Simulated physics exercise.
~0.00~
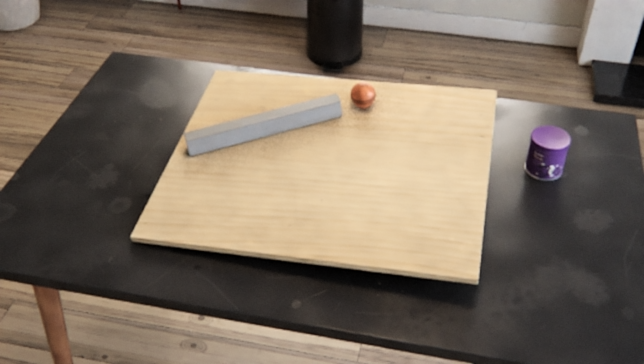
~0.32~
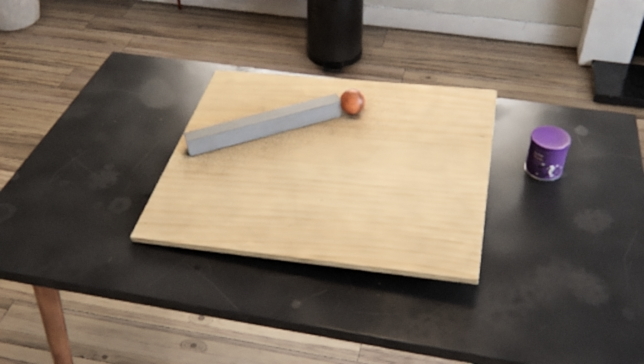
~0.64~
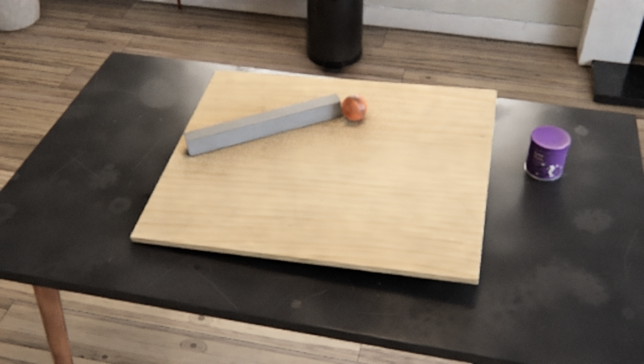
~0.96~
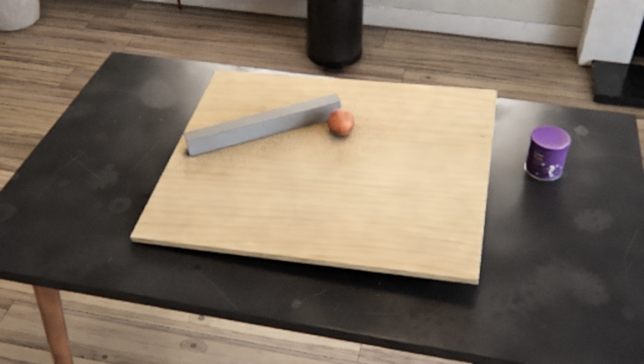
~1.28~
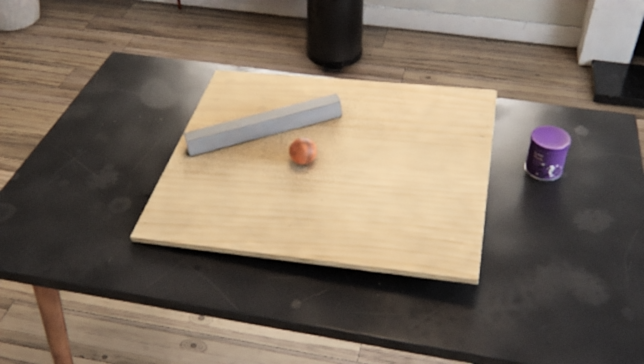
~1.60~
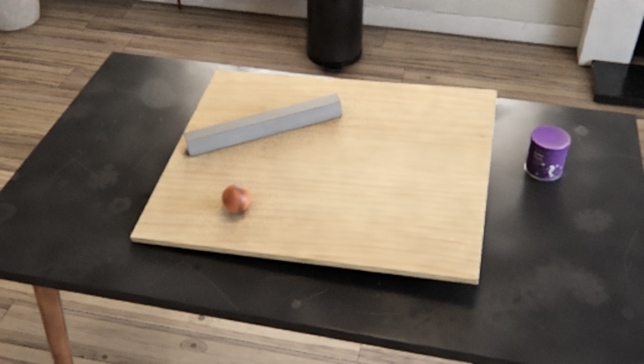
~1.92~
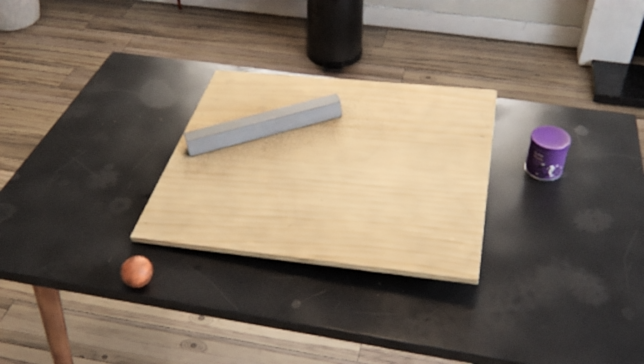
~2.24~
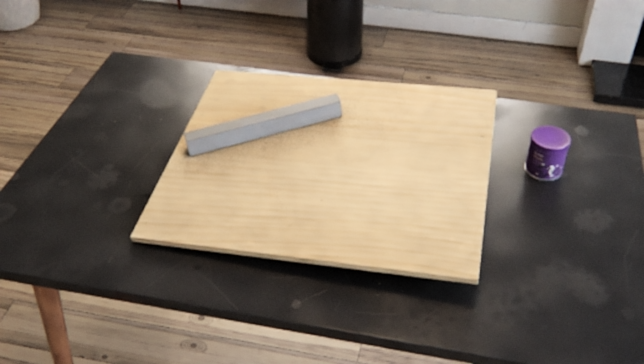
To begin with, an orange ball sits near the far side of a pale wooden board on a dark table, just beyond the right end of a long grey block, while a purple tin stands to the right. The ball shifts slightly left and meets the end of the block. It then edges around that end and rolls down and to the left, across the open wood. Picking up speed, it passes over the near edge near the left corner and onto the dark tabletop. Finally the ball is out of sight, while the board, block and tin remain in place.
